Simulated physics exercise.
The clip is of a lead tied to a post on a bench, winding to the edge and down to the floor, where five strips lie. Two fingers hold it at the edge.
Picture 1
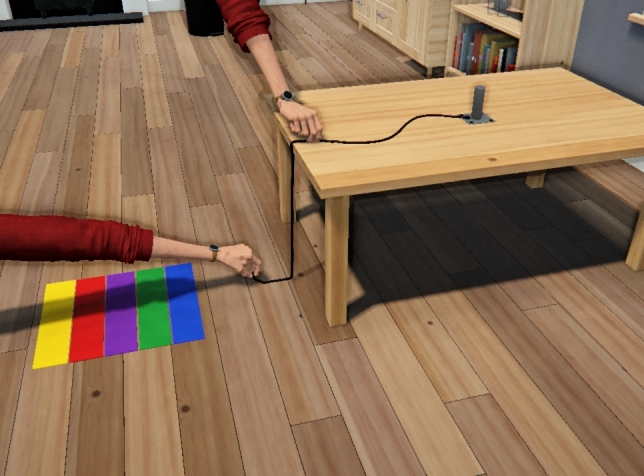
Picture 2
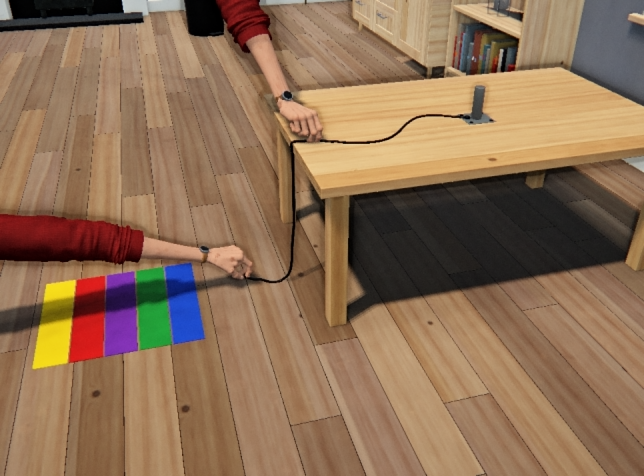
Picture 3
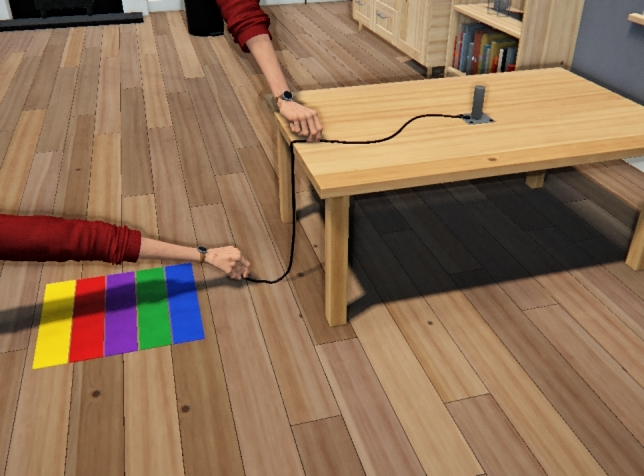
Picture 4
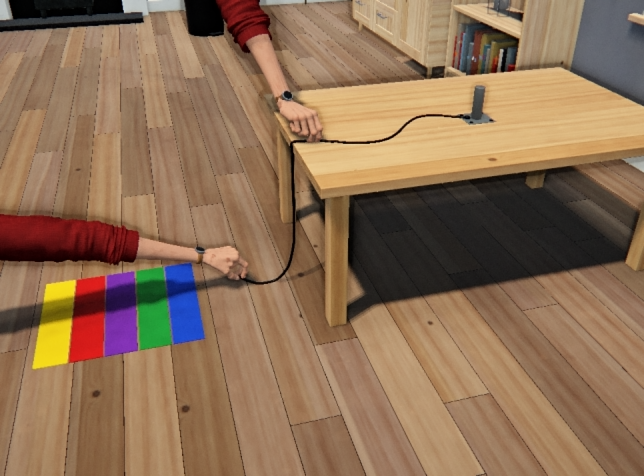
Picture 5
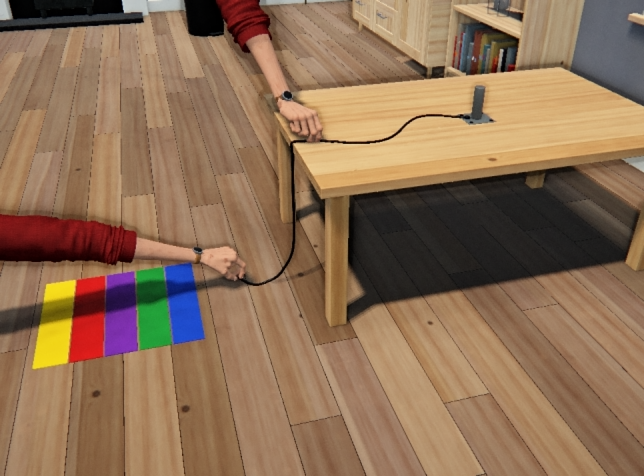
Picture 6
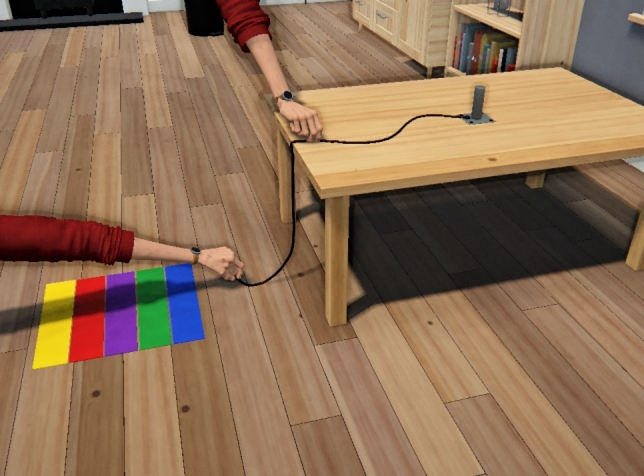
We see a black cord running from a post across a wooden table, pinched at the edge by one hand, while another hand near five coloured floor strips draws its end slightly left, the hanging part curving a little.
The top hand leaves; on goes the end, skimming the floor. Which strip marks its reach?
The purple one.
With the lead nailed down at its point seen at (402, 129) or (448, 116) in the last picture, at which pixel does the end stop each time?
Try by try, around (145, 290) and (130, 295).
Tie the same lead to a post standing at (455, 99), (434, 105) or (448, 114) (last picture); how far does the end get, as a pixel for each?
Try by try, around (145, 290), (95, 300) and (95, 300).
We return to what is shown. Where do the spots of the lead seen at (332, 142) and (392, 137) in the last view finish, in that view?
At (304, 142), then (365, 133).
A little later, end near (187, 285); over blue.
Next, end near (146, 291); over green.
When it is tight, end near (123, 295); over purple. It halts on the purple strip.
